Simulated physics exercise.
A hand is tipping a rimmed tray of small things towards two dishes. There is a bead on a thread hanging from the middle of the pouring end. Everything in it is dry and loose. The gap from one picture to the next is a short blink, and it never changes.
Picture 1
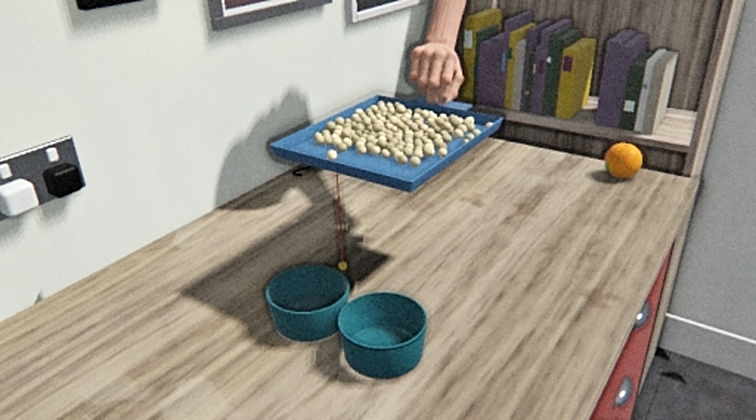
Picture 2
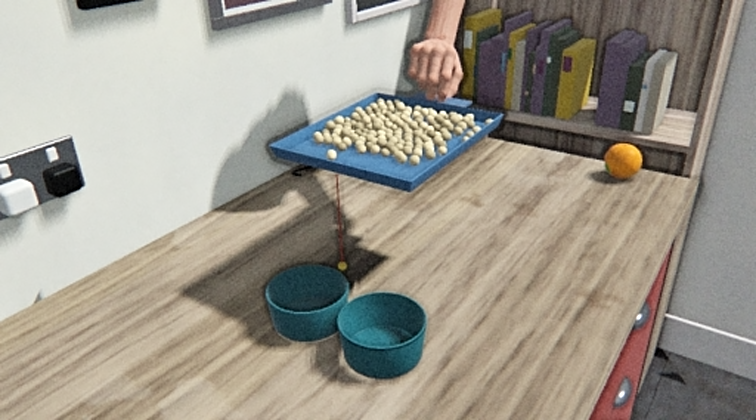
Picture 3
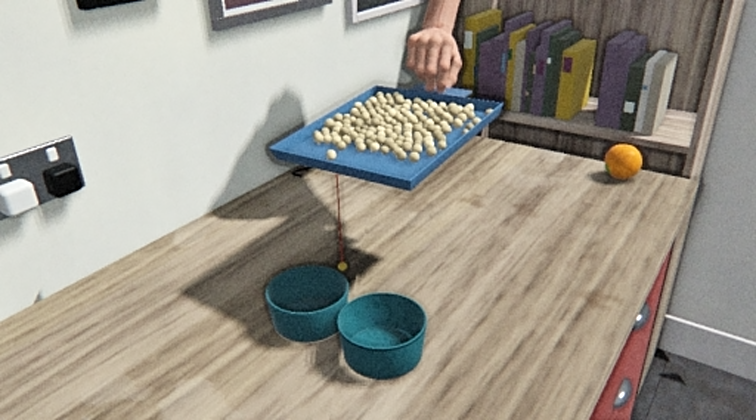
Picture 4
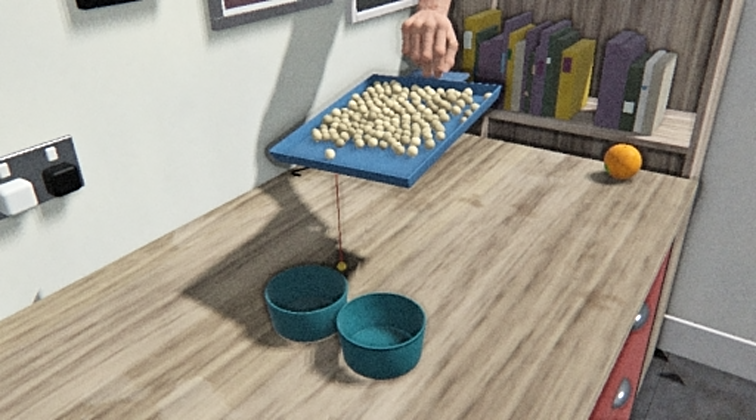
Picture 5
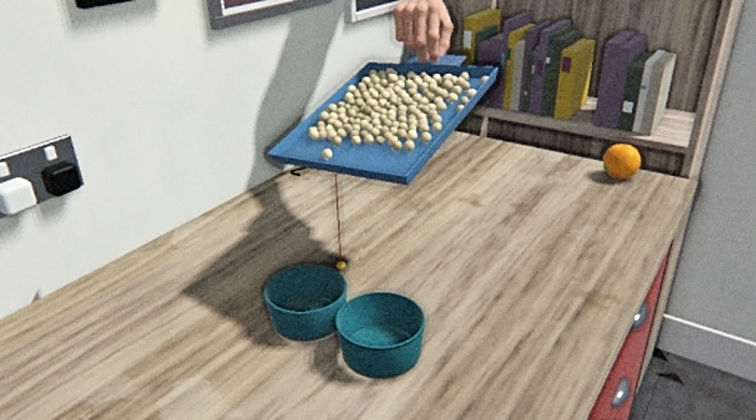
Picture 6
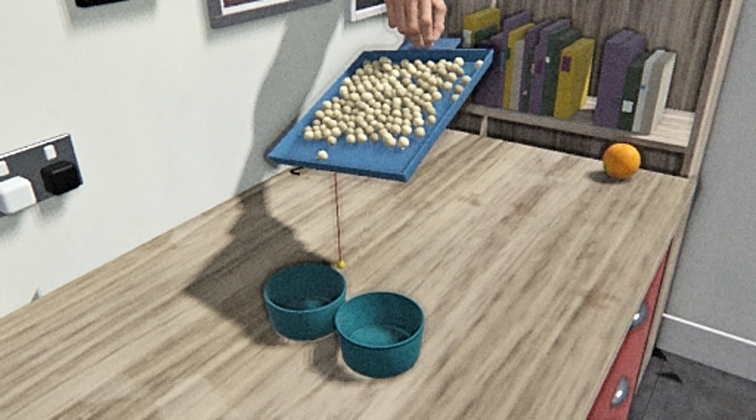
A hand held a blue tray of small, pale, round nuts level above two teal dishes on a wooden counter, then gradually raised the far end, tilting it towards them as some nuts shifted.
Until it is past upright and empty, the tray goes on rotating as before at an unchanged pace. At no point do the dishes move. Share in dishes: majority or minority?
The dishes will catch only a minority of the load.
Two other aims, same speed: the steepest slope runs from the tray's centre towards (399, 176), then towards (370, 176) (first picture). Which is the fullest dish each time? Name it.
Tilt 1: Right-side dish. Tilt 2: Right-side dish.
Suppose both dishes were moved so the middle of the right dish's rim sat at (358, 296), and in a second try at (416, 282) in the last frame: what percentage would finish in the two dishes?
First 70 per cent, second 0 per cent.
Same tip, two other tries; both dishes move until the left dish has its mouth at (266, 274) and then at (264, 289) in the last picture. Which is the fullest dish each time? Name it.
The left-hand one the first time, the left-hand one the second.
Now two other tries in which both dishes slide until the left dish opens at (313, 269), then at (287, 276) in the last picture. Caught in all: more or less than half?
Taking them in turn, it's short of half and then beyond half.
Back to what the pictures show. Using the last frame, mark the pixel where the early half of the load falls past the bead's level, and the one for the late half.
I'd say close to (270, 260) at first and close to (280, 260) later on.
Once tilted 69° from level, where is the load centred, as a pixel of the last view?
Roughly at (304, 154).
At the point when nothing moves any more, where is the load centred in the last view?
I'd say the middle ends up at about (277, 308).
Soon after the last picture, tray tipped steeply; most on the tray; a stray few in the right dish; a stray few in the left dish; a stray few outside both; about a quarter in the air.
A little later, tray tipped past a quarter turn; a stray few on the tray; a stray few in the right dish; about a quarter in the left dish; about half outside both; about a quarter in the air.
Later still, tray tipped past a quarter turn; a stray few in the right dish; about a third in the left dish; about two thirds outside both.
At rest, tray tipped past a quarter turn; a stray few in the right dish; about a third in the left dish; about two thirds outside both.
